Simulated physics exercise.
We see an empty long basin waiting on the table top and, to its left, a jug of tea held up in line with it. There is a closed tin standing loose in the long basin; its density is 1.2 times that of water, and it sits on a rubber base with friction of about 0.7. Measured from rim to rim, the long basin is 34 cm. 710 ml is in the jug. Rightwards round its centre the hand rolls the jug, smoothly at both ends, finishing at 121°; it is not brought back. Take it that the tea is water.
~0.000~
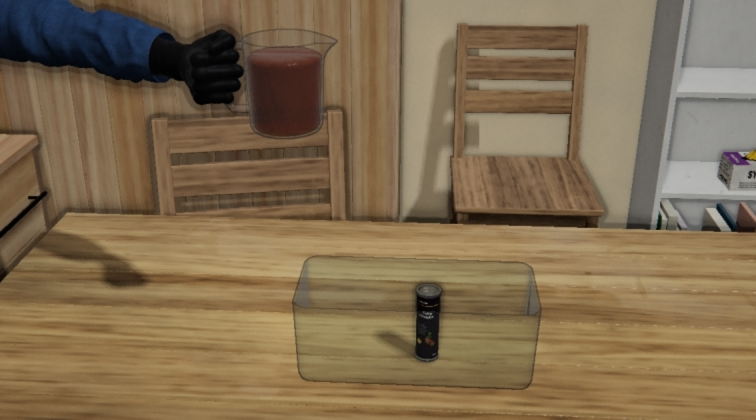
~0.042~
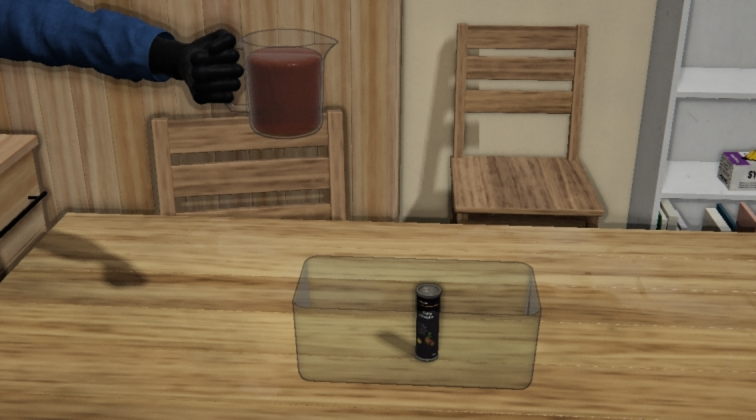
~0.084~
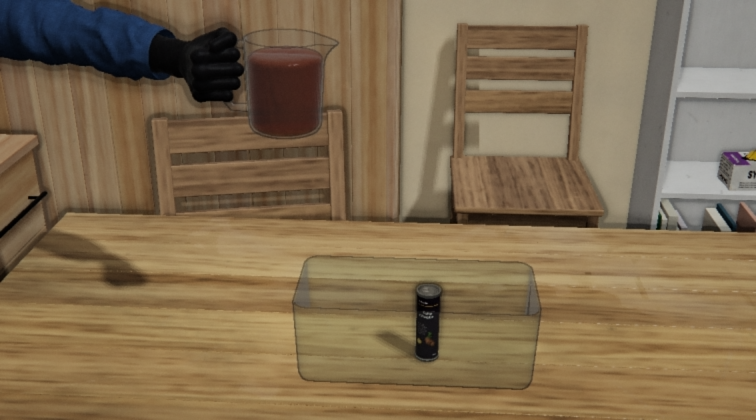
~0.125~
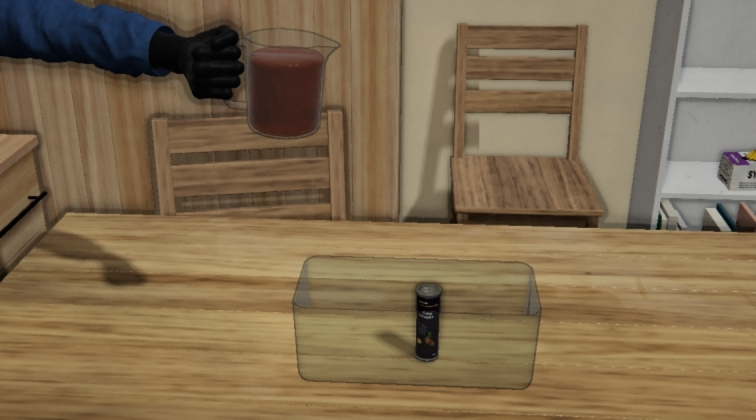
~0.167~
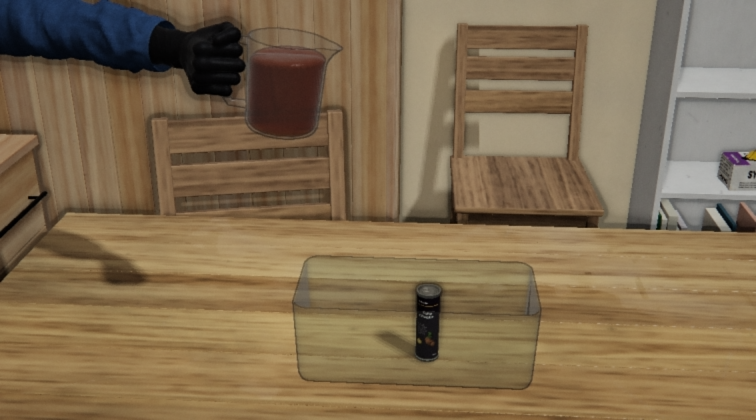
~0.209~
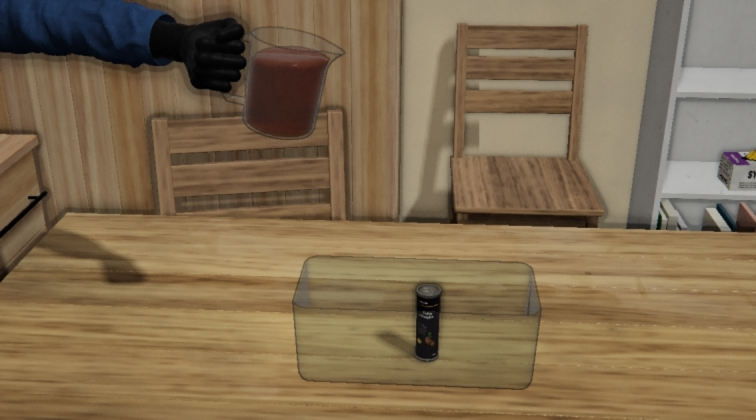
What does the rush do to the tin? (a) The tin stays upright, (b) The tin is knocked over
Option b: The tin is knocked over.
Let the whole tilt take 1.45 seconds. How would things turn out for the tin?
Outcome - the tin comes down.
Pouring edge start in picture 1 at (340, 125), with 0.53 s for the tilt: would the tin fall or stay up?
It does not tip.
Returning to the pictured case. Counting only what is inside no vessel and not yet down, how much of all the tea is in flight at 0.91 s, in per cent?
Close to 38 per cent.
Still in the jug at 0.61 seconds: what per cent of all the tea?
76 %.
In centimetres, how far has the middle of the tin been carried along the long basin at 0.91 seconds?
Near 1 cm.
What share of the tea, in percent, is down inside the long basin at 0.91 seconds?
Close to 48 in a hundred.
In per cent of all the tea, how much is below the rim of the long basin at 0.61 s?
1 %, more or less.
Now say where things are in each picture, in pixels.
Tilt 0°; pouring edge (338, 41); surface from (248, 53) to (323, 55); the long basin's rim runs from (300, 281) to (536, 289); the tin's top is at (429, 293), in the first picture.
Tilt 0°; pouring edge (338, 41); surface from (248, 53) to (323, 55), in the second picture.
Tilt 2°; pouring edge (339, 42); surface from (248, 53) to (323, 56), in the third picture.
Tilt 4°; pouring edge (341, 45); surface from (250, 53) to (324, 56), in the fourth picture.
Tilt 7°; pouring edge (343, 48); surface from (251, 53) to (327, 57), in the fifth picture.
Tilt 11°; pouring edge (346, 52); surface from (252, 54) to (330, 57), in the sixth picture.
Then, 0.61 s in, the tilt is 75° and 77 per cent is still to pour; the tin stands where it began.
Then, 0.91 s in, the tilt is 115° and 14 per cent is still to pour; the tin stands 1 cm from where it began.
Then, 1.22 s in, the tilt is 121° and 0 per cent is still to pour; the tin lies on its side.
Then, 1.56 s in, the tilt is 121° and 0 per cent is still to pour; the tin lies on its side.
Finally, the tin lies on its side.
